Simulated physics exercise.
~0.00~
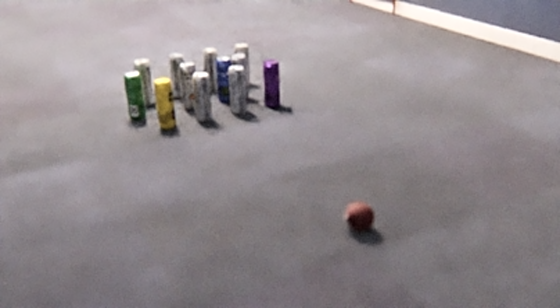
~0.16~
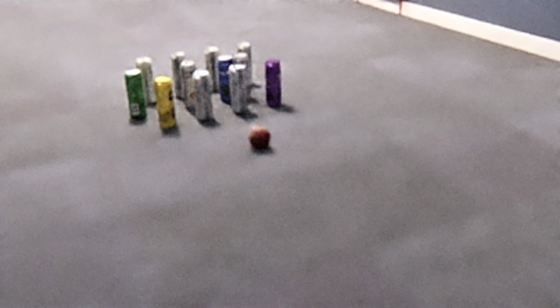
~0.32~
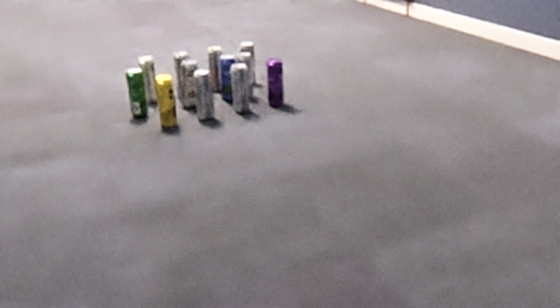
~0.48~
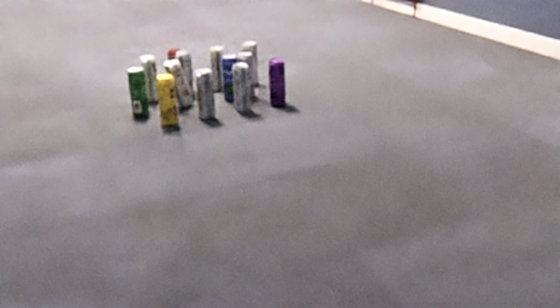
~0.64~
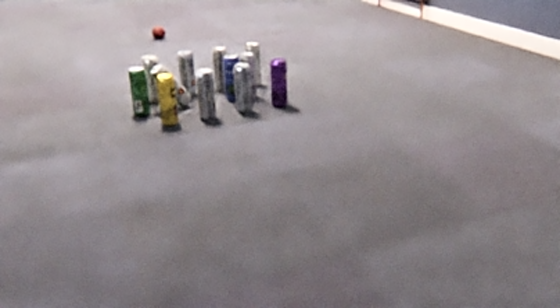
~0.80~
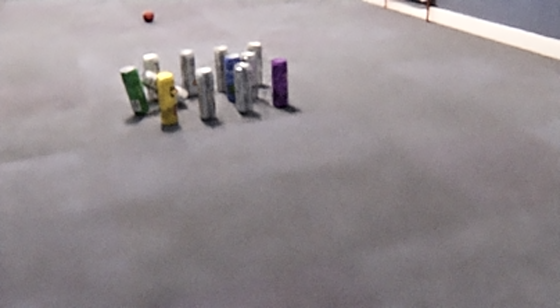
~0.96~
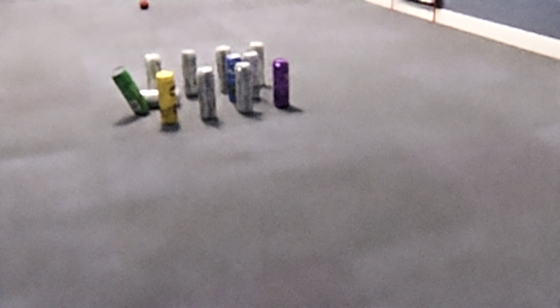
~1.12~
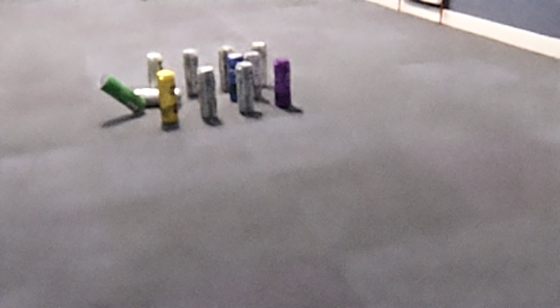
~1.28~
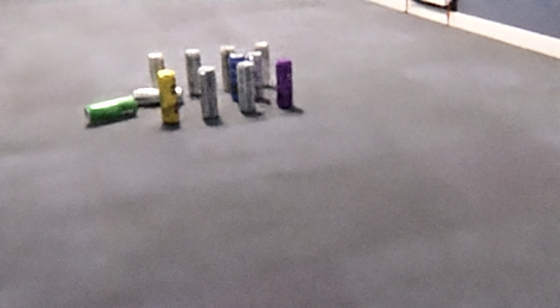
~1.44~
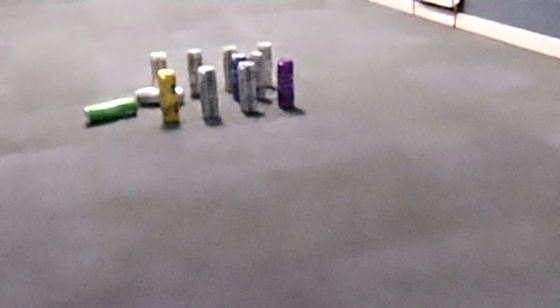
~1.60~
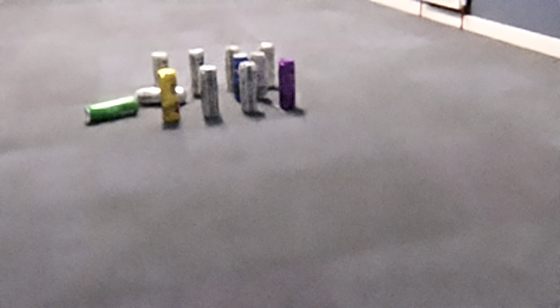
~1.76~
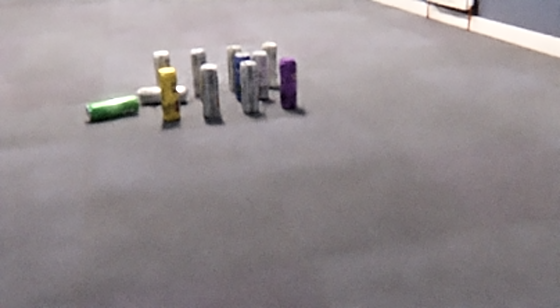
A reddish-brown ball rolls across a grey floor toward a cluster of upright tubes, seen from slightly above, with a pale skirting and dark wall at the upper right. A green tube stands at the left of the group, a yellow one near the front, a purple one at the right, and silvery and blue ones between. The ball passes in among them, emerges behind and rolls away out of view. A pale tube behind the yellow one topples, then the green tube tips leftward and falls flat. Both lie on the floor while the yellow, blue and purple tubes remain standing.
